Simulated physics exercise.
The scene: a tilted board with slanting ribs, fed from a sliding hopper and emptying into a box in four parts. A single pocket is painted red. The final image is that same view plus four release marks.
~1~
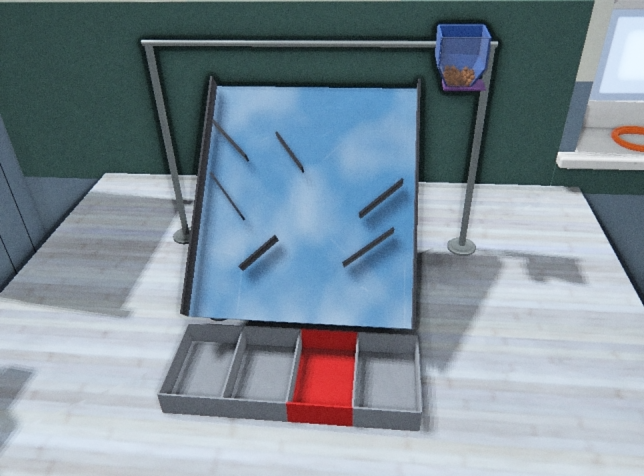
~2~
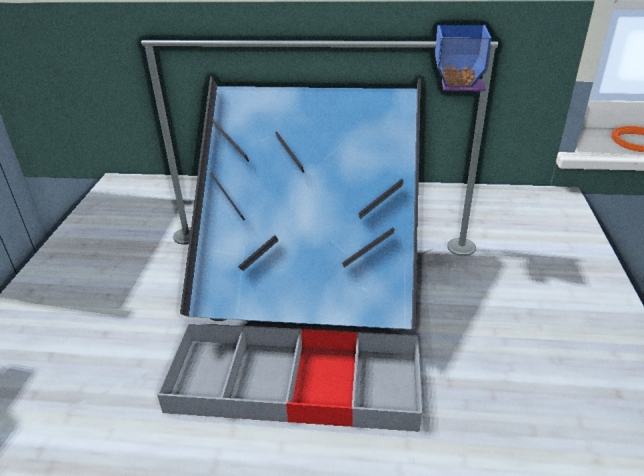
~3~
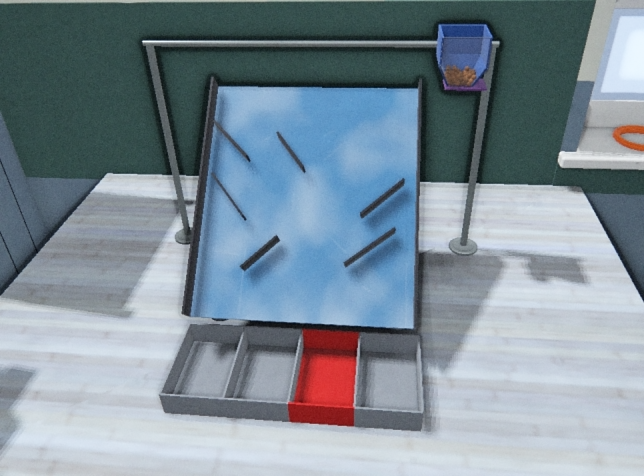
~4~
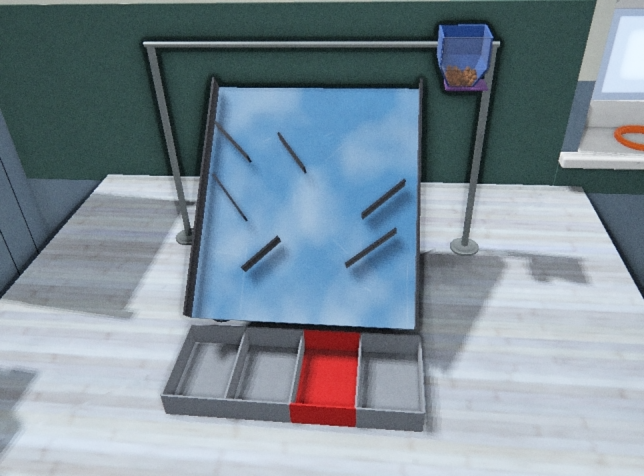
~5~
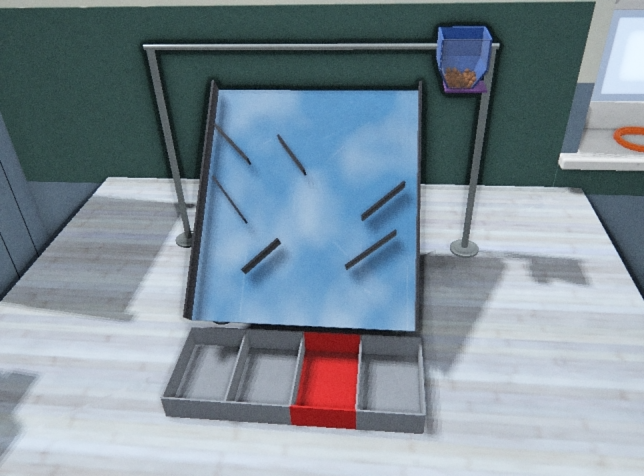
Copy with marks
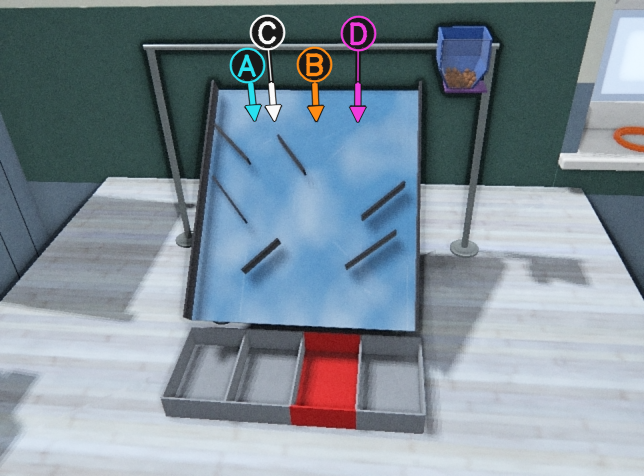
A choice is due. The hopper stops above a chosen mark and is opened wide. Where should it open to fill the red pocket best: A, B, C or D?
Use mark B.
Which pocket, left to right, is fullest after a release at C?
The first from the left.
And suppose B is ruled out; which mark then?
Mark D.
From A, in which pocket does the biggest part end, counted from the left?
The first.
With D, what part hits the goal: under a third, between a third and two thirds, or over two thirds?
Between a third and two thirds.
On the marked copy, mark A meets the board at (254, 115); mark B meets the board at (316, 115); mark C meets the board at (274, 115); mark D meets the board at (357, 116).
Choosing A, roughly a quarter in the red pocket, roughly two thirds in other pockets, about a tenth outside the box.
Choosing B, almost all in the red pocket, about a tenth in other pockets, just a few outside the box.
Choosing C, roughly a quarter in the red pocket, the larger part in other pockets.
Choosing D, roughly two thirds in the red pocket, roughly a third in other pockets, just a few outside the box.
